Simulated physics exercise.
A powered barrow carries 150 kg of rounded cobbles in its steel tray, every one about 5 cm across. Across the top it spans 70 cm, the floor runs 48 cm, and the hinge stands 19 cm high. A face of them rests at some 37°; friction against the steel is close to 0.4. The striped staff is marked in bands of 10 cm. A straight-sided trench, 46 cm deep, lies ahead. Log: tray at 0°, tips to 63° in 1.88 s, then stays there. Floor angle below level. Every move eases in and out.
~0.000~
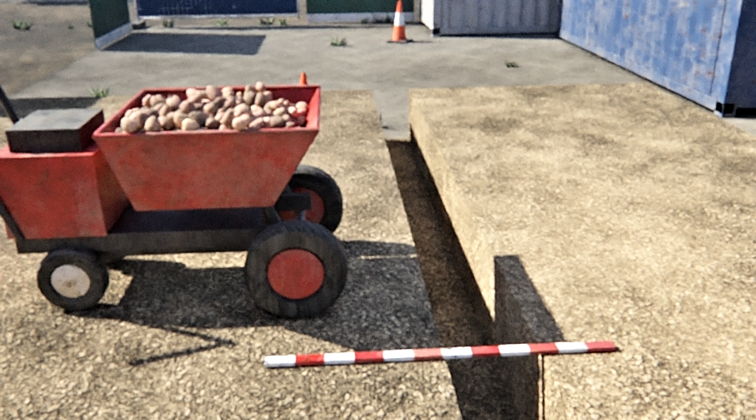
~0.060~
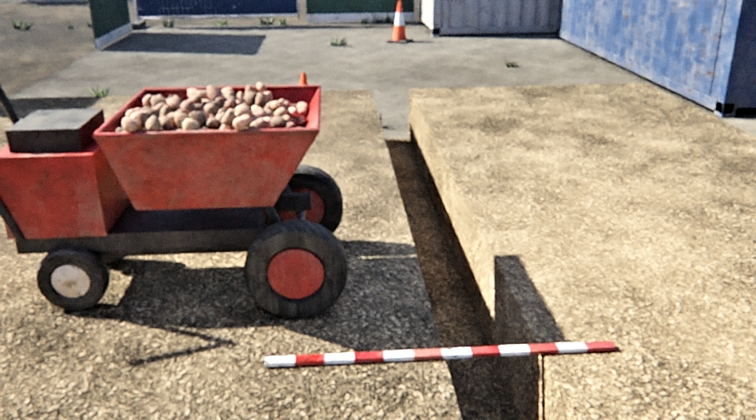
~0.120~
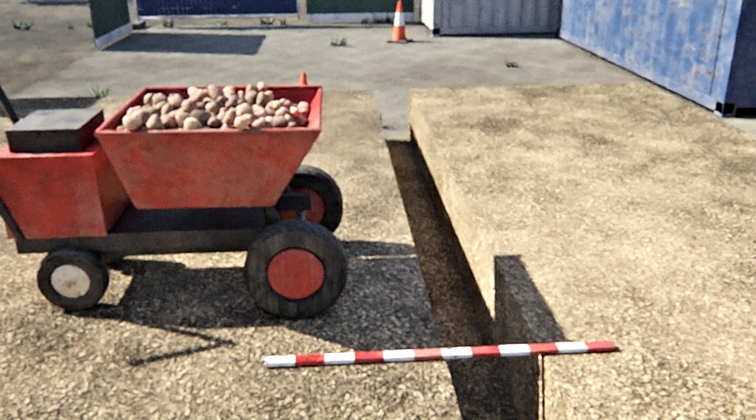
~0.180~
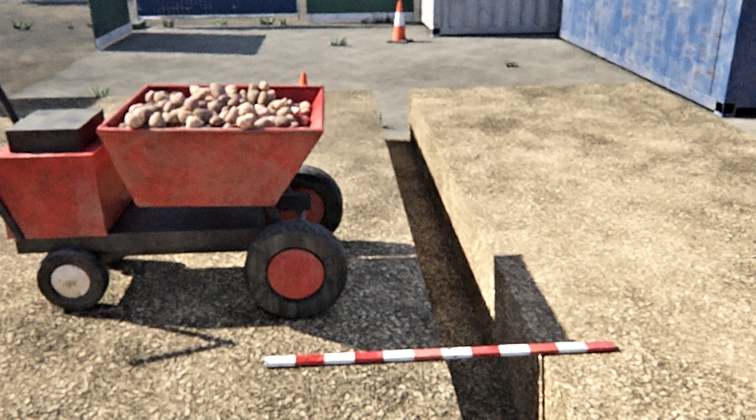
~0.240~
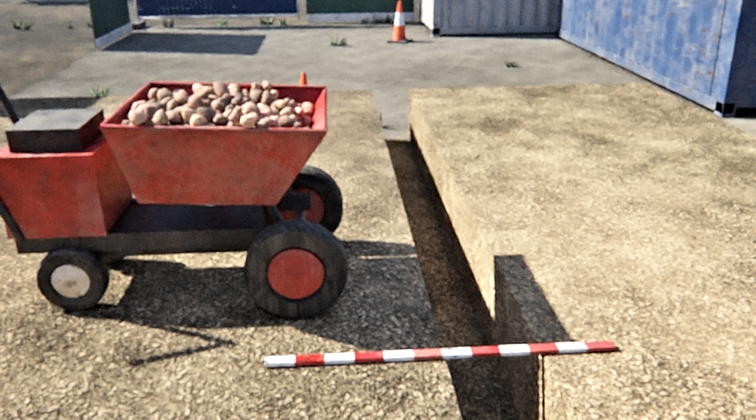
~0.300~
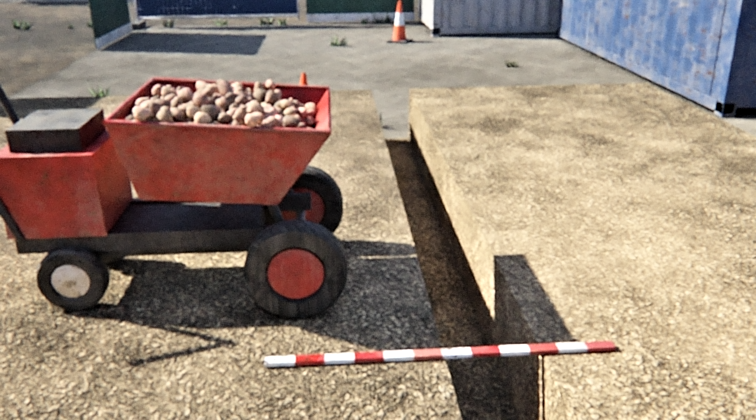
At first, a red barrow heaped with rounded cobbles stands level on gravelly ground, left of a narrow trench with a red-and-white striped pole across its near end. Then the tray slowly begins to tilt, its left end lifting slightly off the chassis, while the stones shift only a little and the wheels stay still.
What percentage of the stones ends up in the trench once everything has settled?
About 63 per cent.
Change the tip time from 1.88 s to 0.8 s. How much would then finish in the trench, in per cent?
That works out at about 50 in a hundred.
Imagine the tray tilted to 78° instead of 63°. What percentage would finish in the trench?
Close to 90 per cent then.
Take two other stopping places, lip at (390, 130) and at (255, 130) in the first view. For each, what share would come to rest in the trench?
Result: Close to 20 then close to 50 per cent.
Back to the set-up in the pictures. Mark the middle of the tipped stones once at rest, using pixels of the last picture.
Their centre sits close to (464, 347).
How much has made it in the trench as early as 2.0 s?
I'd say near 30 per cent at that time.
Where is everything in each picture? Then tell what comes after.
In the first picture, the tray is at 0°, its lip at (318, 130); the top of the load is at (203, 98).
In the second picture, the tray is at 0°, its lip at (319, 131); the top of the load is at (203, 98); the stones move at 0.1 m/s on average.
In the third picture, lip at (320, 131), floor tilted 1°, highest stones at (204, 97); the stones move at 0.1 m/s on average.
In the fourth picture, the tray is at 2°, its lip at (323, 131); the top of the load is at (193, 97); the stones move at 0.2 m/s on average.
In the fifth picture, lip at (326, 132), floor tilted 3°, highest stones at (196, 95); the stones move at 0.2 m/s on average.
In the sixth picture, lip at (330, 133), floor tilted 4°, highest stones at (200, 93); the stones move at 0.3 m/s on average.
After 1.4 s the floor is at 53°; 99 % in the tray, 1 % in the trench; the foremost stones are at (438, 178).
After 2.0 s the floor is at 63°; 68 % in the tray, 28 % in the trench, 3 % past the trench; the foremost stones are at (540, 269).
After 2.3 s the floor is at 63°; 50 % in the tray, 44 % in the trench, 6 % past the trench; the foremost stones are at (612, 263).
After 4.3 s the floor is at 63°; 32 % in the tray, 63 % in the trench, 5 % past the trench; the foremost stones are at (651, 254).
